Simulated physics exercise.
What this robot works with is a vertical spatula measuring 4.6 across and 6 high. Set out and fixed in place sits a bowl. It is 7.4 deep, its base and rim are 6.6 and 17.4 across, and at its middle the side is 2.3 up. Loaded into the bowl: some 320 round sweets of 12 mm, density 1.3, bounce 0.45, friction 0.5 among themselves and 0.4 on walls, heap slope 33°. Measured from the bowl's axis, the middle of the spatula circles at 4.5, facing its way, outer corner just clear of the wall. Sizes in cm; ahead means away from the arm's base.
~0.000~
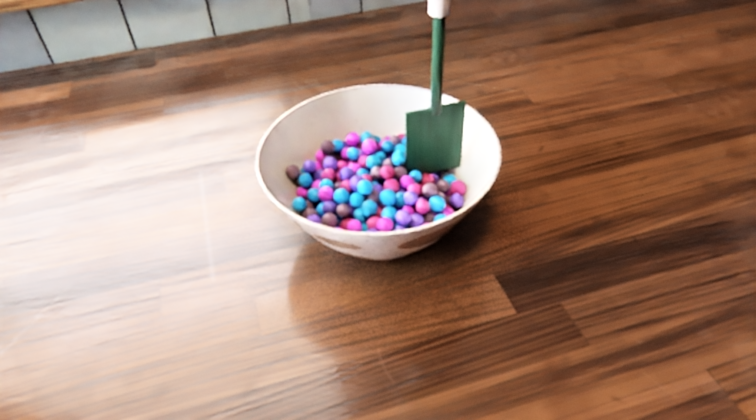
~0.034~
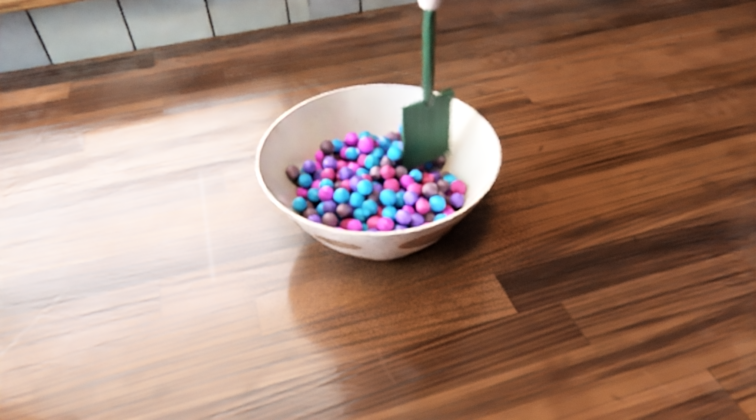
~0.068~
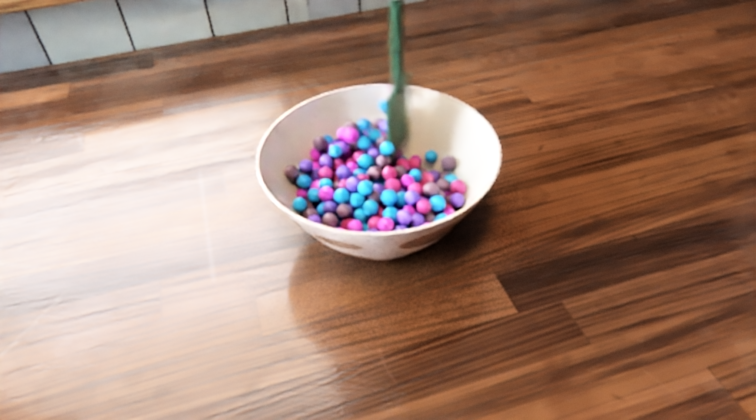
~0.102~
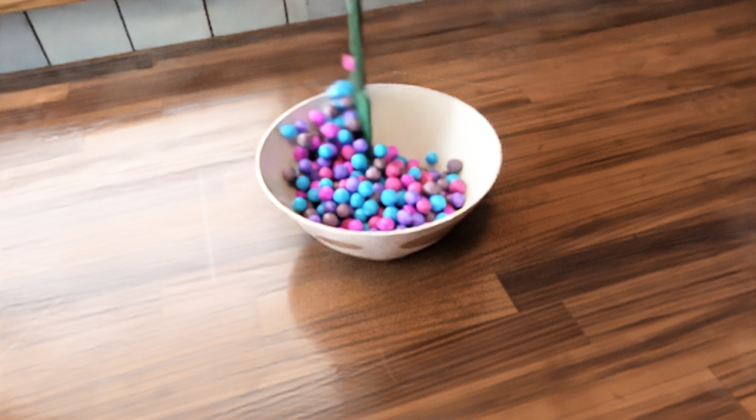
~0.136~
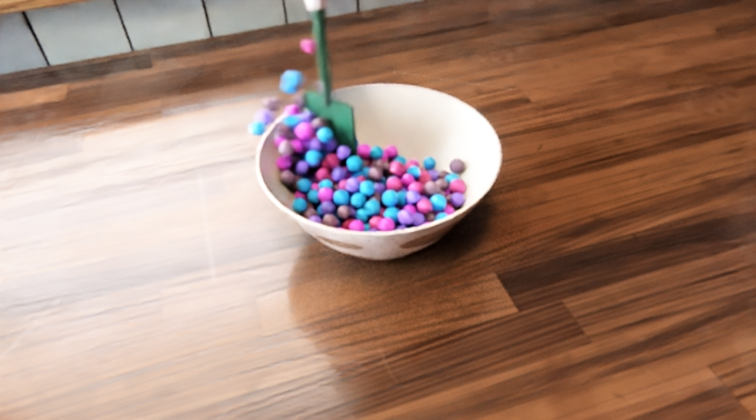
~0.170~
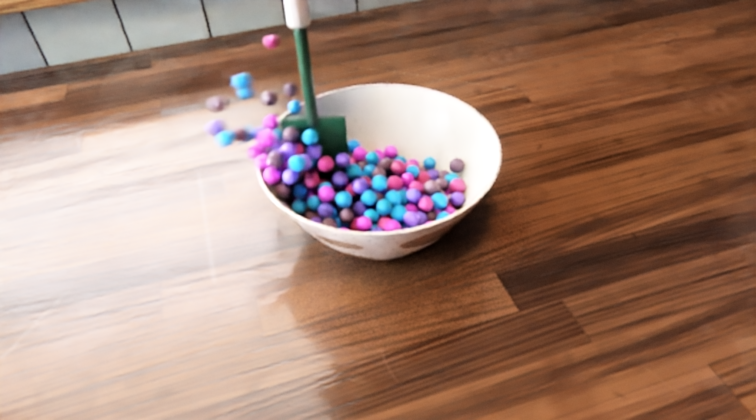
A dark green spatula with a white handle sweeps leftward along the far side of a white bowl, turning as it goes and pushing up pink, purple, blue and brown balls. The bowl sits on a glossy wooden counter with pale tiles behind, seen from above by a still camera. The balls heap against the left wall, then several rise above the rim and scatter into the air beyond it.
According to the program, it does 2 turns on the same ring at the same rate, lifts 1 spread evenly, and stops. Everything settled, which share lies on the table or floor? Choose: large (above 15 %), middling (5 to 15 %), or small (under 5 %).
Large.
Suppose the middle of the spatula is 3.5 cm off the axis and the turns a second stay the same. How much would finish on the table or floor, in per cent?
That would make it around 45 percent.
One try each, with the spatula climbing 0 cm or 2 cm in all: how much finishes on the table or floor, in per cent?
Roughly 35 percent, then roughly 20 percent.
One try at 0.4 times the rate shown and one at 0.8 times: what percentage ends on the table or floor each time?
Roughly 10 and 25 per cent.
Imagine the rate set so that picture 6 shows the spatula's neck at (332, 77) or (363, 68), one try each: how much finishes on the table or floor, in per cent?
First try: Around 25 %; second try: Around 10 %.
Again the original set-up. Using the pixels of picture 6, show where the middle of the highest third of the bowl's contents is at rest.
Near (373, 188).
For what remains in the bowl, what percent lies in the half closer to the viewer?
Close to 50 in a hundred.
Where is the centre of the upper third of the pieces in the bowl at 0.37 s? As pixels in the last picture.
About (407, 154) in the last picture.
After 0.37 s, 17° round, highest piece 12 above the table; 249 in the bowl, 23 on the table or floor, 47 in flight or on the tool.
After 0.57 s, 231° round, highest piece 9 above the table; 228 in the bowl, 85 on the table or floor, 6 in flight or on the tool.
After 0.87 s, 0° round, highest piece 6 above the table; 226 in the bowl, 93 on the table or floor.
After 1.57 s, 0° round, highest piece 6 above the table; 226 in the bowl, 93 on the table or floor.
In the end, 226 in the bowl, 93 on the table or floor. That is 29 % on the table or floor.
